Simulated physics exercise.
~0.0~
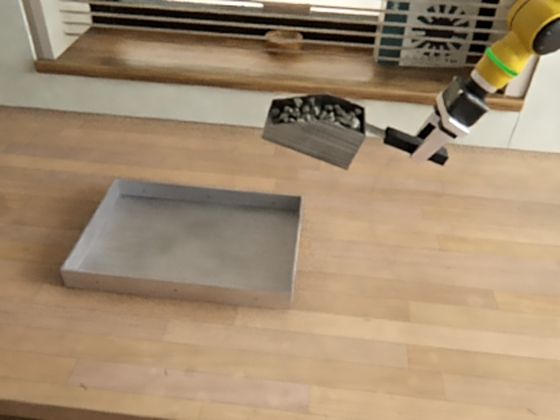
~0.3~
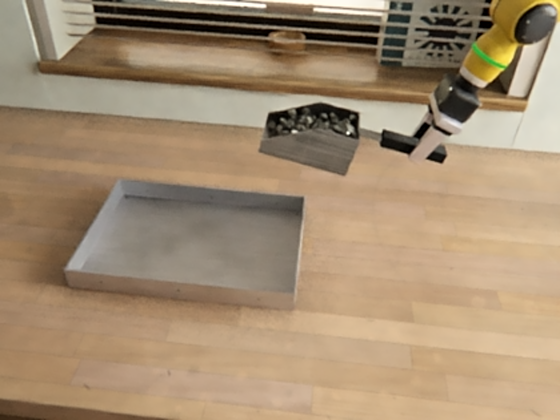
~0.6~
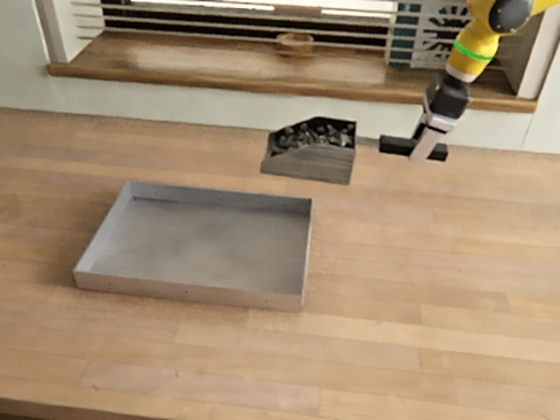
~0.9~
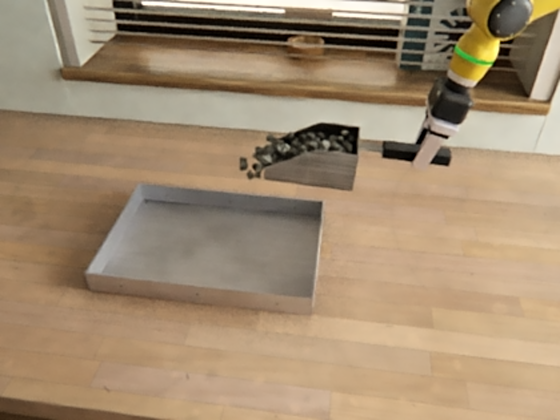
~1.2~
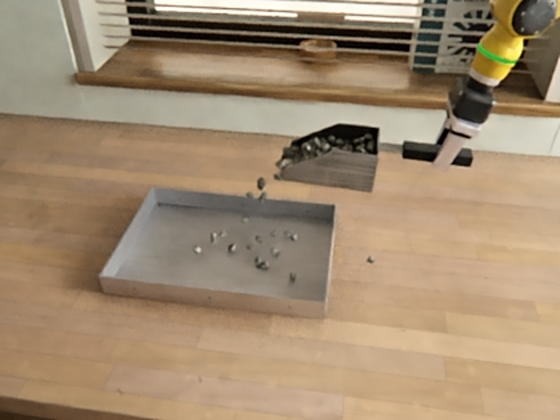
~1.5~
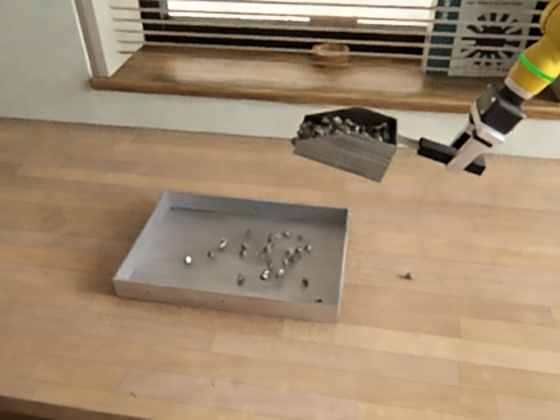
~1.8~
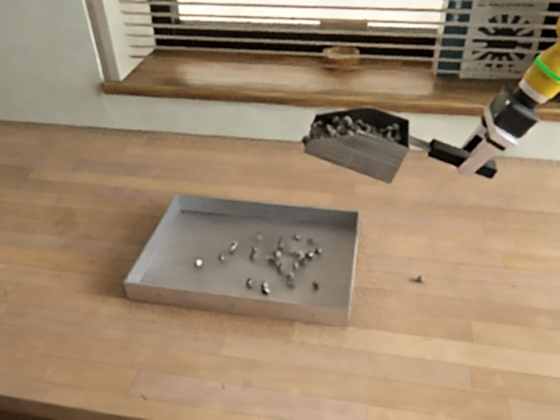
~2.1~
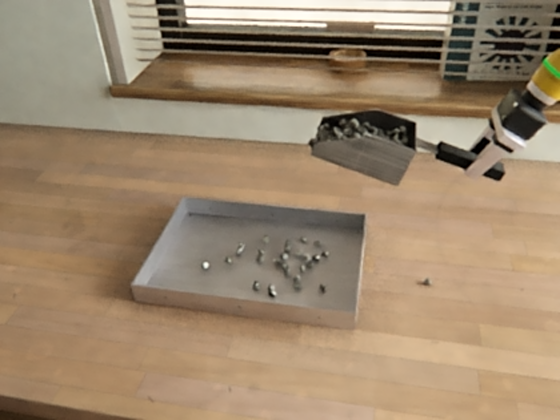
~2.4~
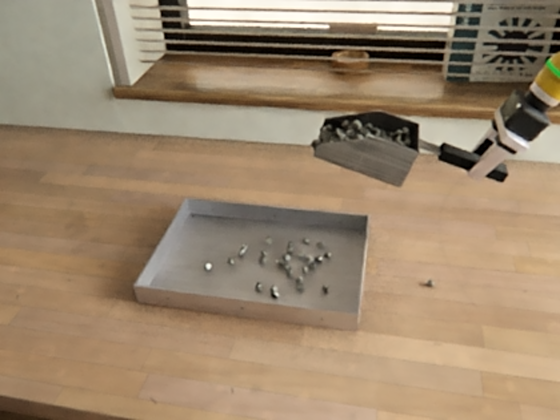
At first, a yellow and black robot arm holds a metal scoop heaped with small dark pebbles above a wooden table, behind and to the right of an empty, shallow grey tray. The scoop lowers slightly and tips its open end down to the left. Pebbles spill over the front edge and drop into the tray, scattering across its bottom, while one lands on the table to the right. The scoop then tilts back, rising a little, and the pouring stops. It ends held still, with most of the pebbles still in it and a sparse scattering in the tray.
